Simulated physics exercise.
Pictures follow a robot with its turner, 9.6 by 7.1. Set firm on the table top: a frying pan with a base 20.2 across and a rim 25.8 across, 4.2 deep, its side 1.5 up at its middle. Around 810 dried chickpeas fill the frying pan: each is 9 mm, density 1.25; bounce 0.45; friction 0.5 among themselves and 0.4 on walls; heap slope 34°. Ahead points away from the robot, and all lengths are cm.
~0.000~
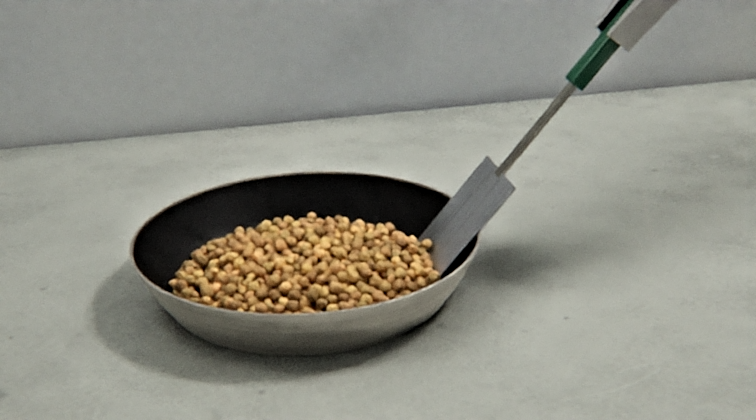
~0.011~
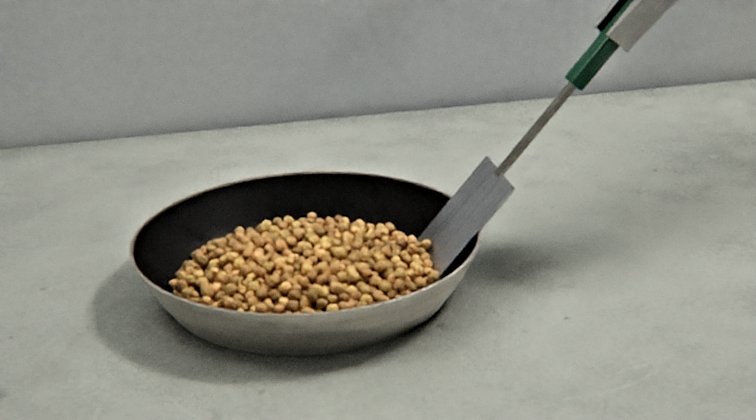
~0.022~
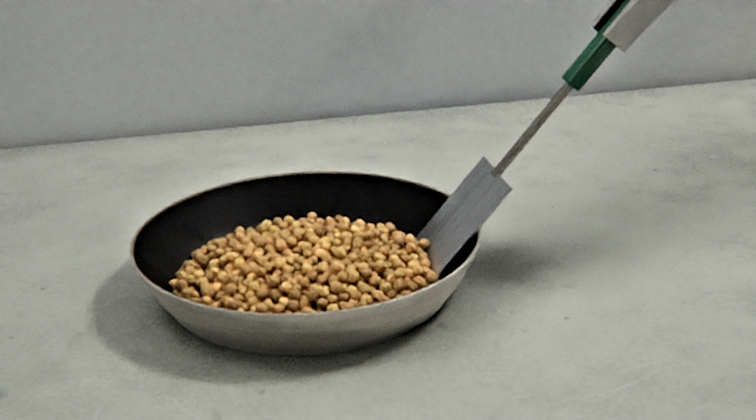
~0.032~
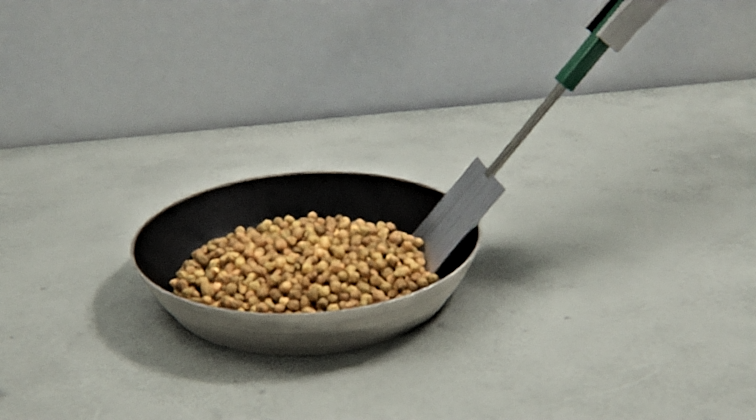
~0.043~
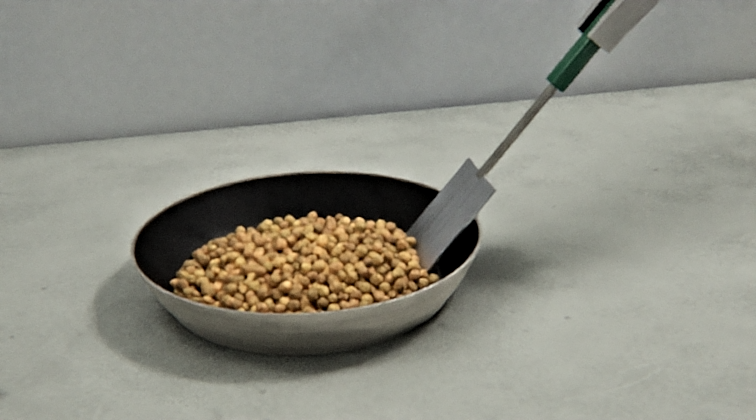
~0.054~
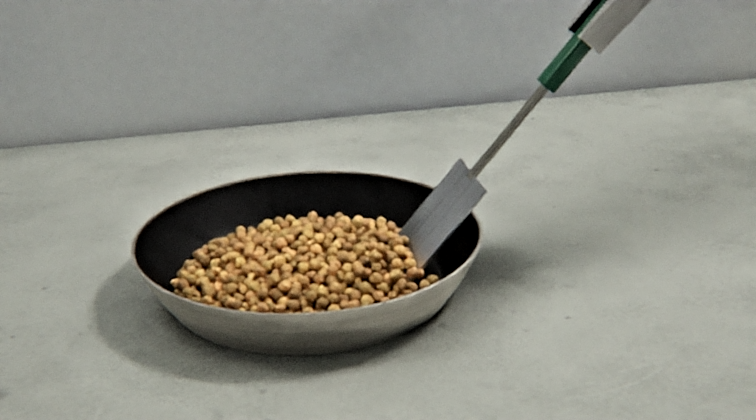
At the start, a flat metal turner with a green section on its handle rests against the right side of a frying pan heaped with dried chickpeas. The turner then slides slightly left, its blade pressing into the edge of the heap, while the pan stays still and a few chickpeas shift.
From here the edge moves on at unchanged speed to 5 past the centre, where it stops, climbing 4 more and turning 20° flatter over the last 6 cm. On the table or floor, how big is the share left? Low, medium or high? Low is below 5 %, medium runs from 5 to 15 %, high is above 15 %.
The share is low, below 5 %.
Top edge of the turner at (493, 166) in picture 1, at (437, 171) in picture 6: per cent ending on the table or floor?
Some 15 percent ends up on the table or floor.
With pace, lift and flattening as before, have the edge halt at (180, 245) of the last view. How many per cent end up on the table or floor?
The share ending on the table or floor is about 10 per cent.
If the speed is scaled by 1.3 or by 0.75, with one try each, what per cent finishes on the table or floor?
The two tries give roughly 5 and 0 in a hundred.
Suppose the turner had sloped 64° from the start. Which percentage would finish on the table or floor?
Somewhere around 0 per cent would end on the table or floor.
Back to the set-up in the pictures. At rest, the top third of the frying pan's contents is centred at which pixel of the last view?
I'd say around pixel (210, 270).
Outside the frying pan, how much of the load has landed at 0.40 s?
About 0 per cent.
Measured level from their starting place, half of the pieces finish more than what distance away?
Level distance of around 2 cm.
After 0.11 s, sloping 49°, highest piece 5 above the table; 812 in the frying pan.
After 0.17 s, sloping 40°, highest piece 5 above the table; 812 in the frying pan.
After 0.40 s, sloping 29°, highest piece 5 above the table; 810 in the frying pan, 2 on the table or floor.
After 1.45 s, sloping 29°, highest piece 4 above the table; 810 in the frying pan, 2 on the table or floor.
At rest, 810 in the frying pan, 2 on the table or floor. That is 0 % on the table or floor.
